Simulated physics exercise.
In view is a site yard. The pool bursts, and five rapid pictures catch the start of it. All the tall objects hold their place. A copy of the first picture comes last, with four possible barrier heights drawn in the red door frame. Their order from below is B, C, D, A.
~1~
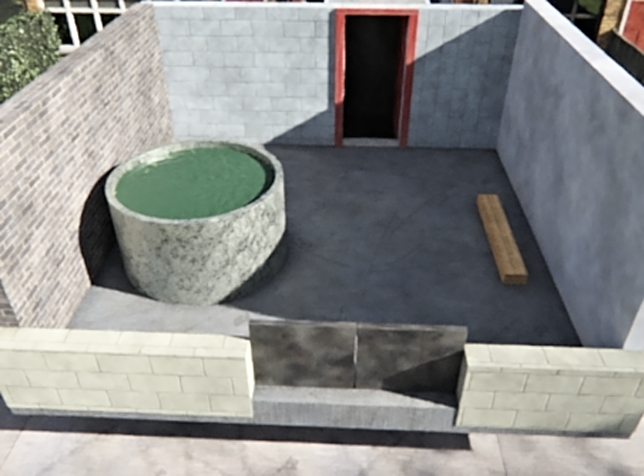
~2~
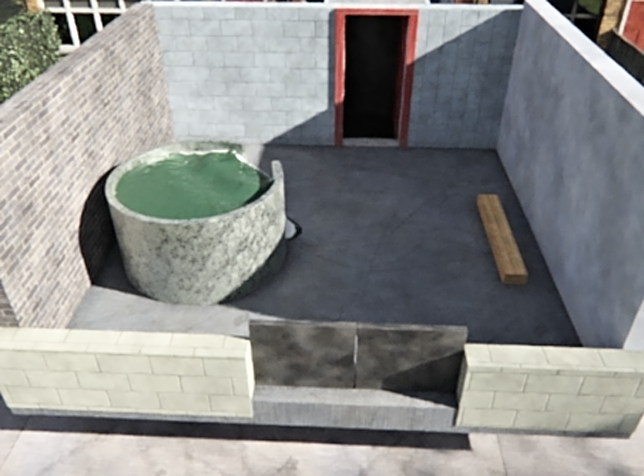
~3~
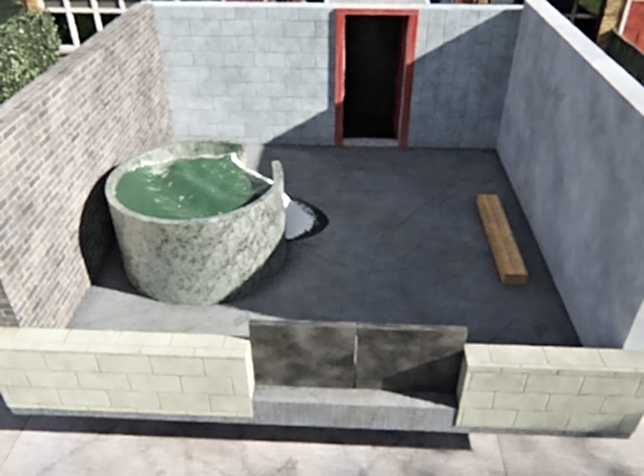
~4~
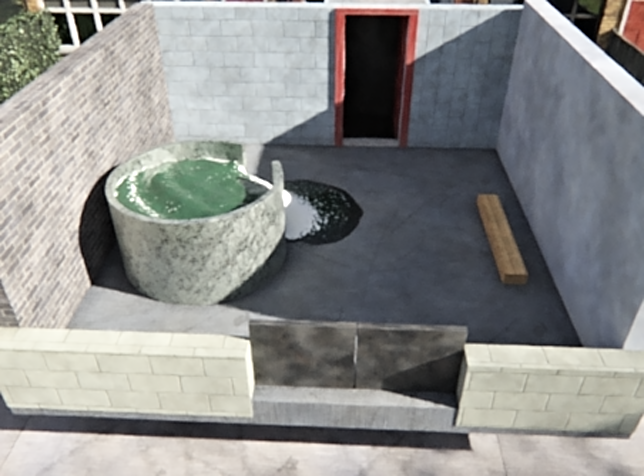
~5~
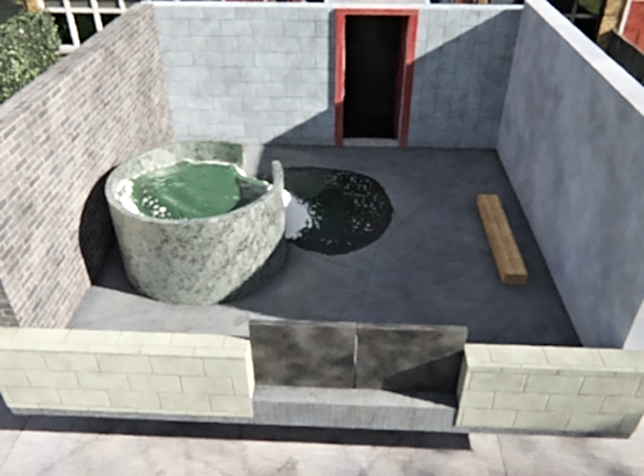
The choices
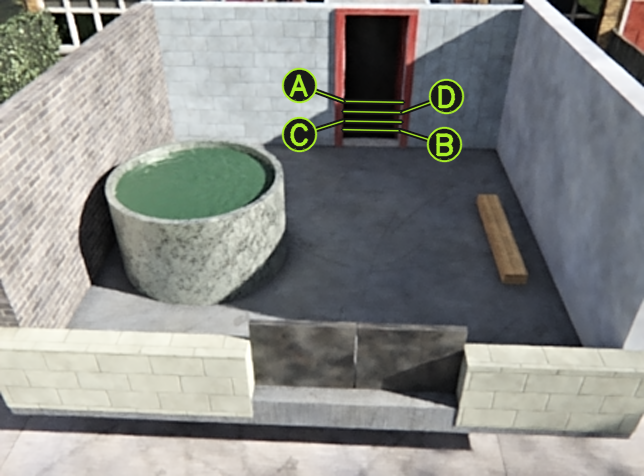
Green water sits still in a round stone pool at the left of a walled yard, then begins pouring through a gap in the rim's right side. A small puddle forms beside the pool and widens into a dark, speckled patch across the floor, while the water inside churns with white flecks and sinks lower.
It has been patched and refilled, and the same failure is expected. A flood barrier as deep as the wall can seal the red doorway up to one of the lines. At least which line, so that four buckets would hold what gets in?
The answer is mark B.
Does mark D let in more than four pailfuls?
No, that is safe.
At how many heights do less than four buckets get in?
All of them.
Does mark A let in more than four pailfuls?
No, not at all.
In lime, A at (373, 101); B at (371, 130); C at (372, 121); D at (372, 112); from the bottom up B, C, D, A.
For mark A, nothing gets over.
For mark B, a splash gets over, under a bucket.
For mark C, nothing gets over.
For mark D, nothing gets over.
